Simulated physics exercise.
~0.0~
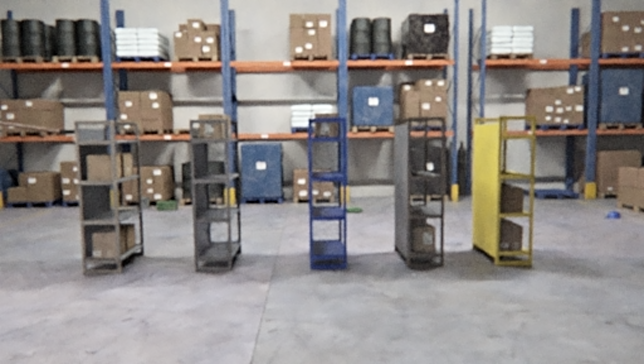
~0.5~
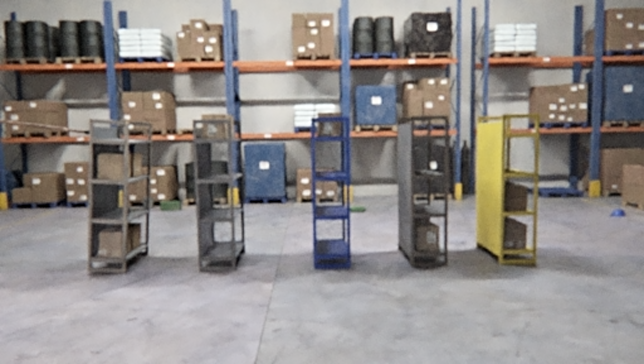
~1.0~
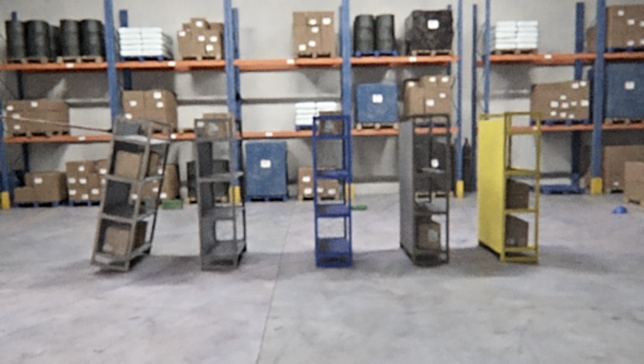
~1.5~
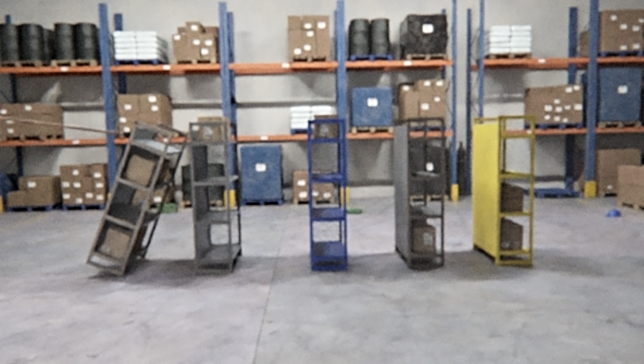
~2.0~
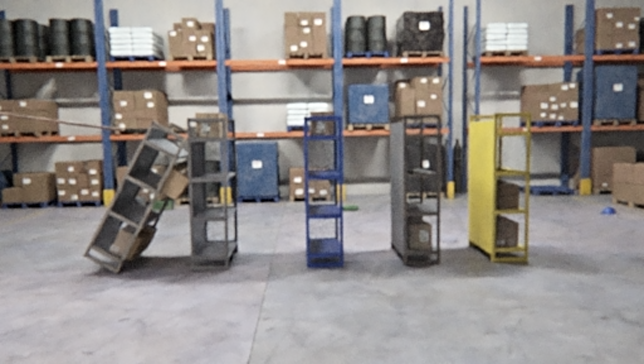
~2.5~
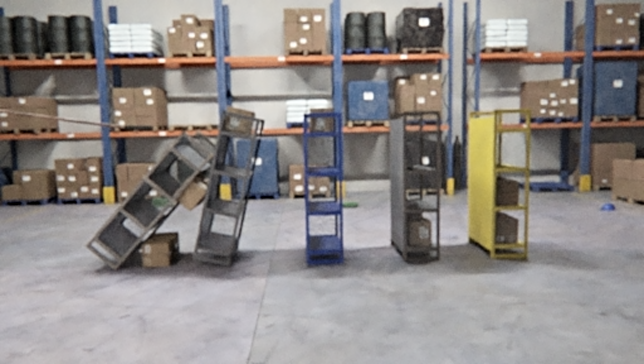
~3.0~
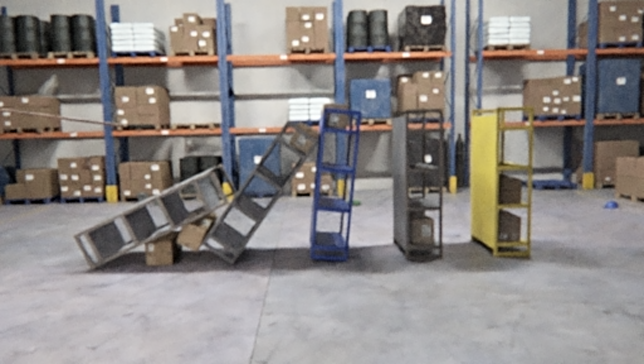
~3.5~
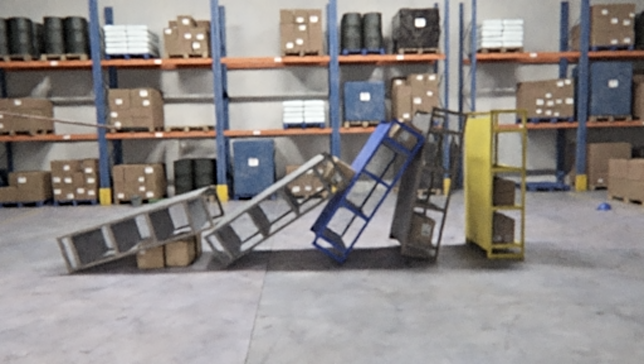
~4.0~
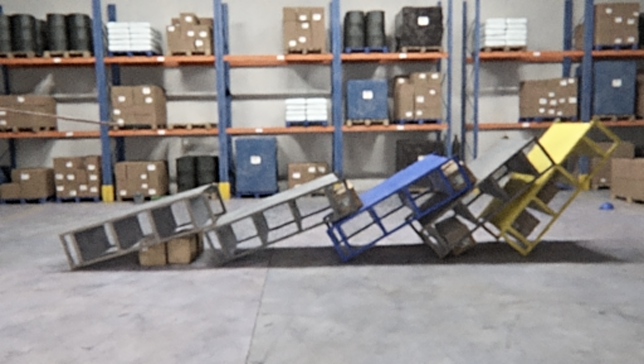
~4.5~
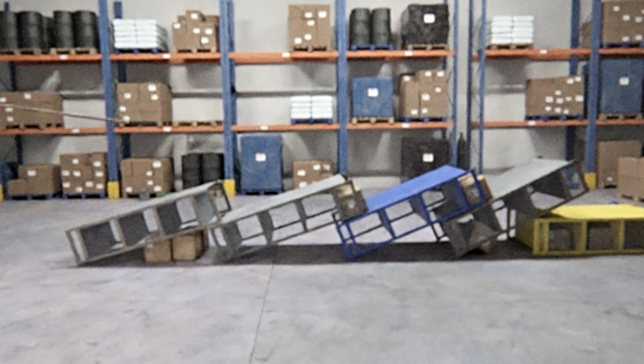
Five shelving units on a warehouse floor toppling rightward in sequence after a pole pushes the first, cartons spilling, none left standing.
